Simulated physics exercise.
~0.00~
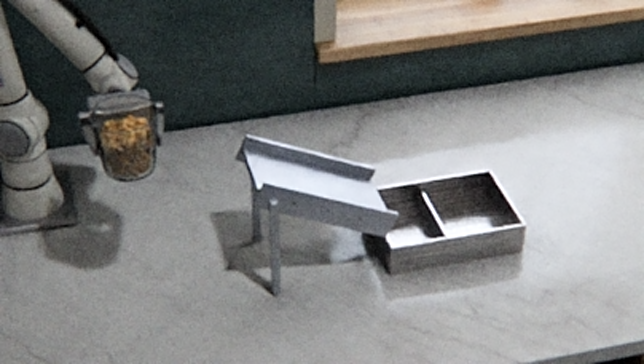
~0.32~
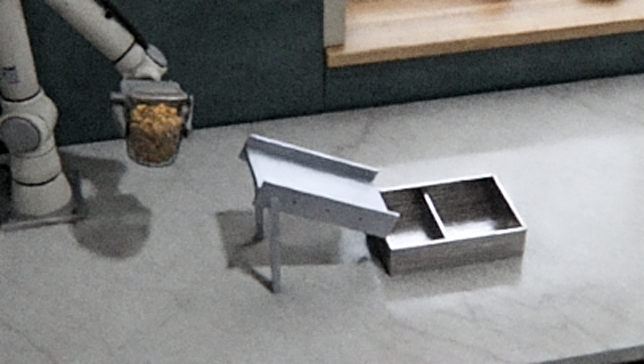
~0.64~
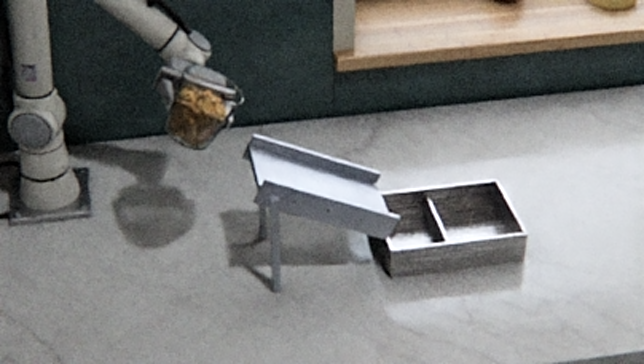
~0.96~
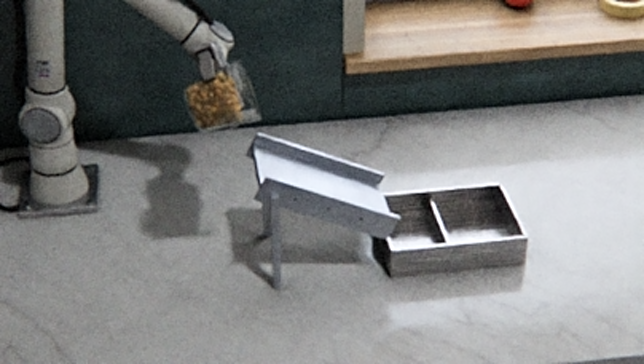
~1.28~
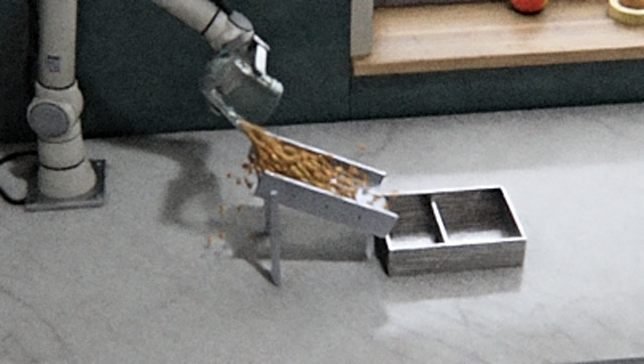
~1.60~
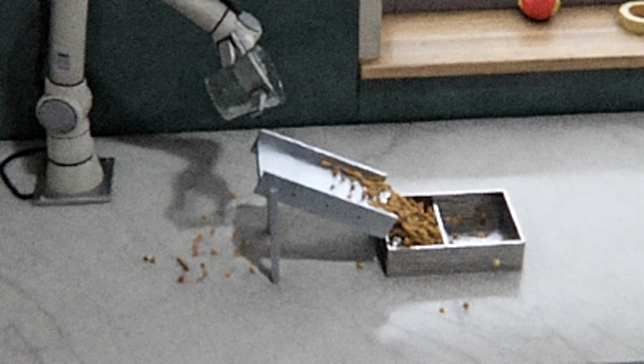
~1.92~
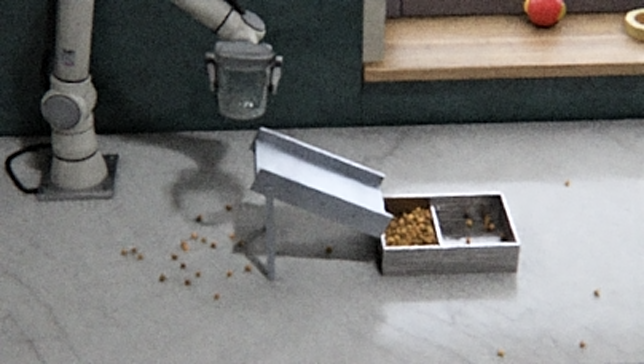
A grey robot arm at the left carries a clear beaker of golden-brown chickpeas above a pale marbled counter, seen from slightly above, with a dark green wall and wooden shelf behind. A light grey chute on legs stands in the middle, sloping down to the right into an open, two-part box. The arm moves the beaker right toward the chute, tilts it, and tips it over. Chickpeas pour down the chute into the box, while some scatter onto the counter. The arm turns the emptied beaker upright, leaving most chickpeas heaped in the box's left part, with a few in the right.
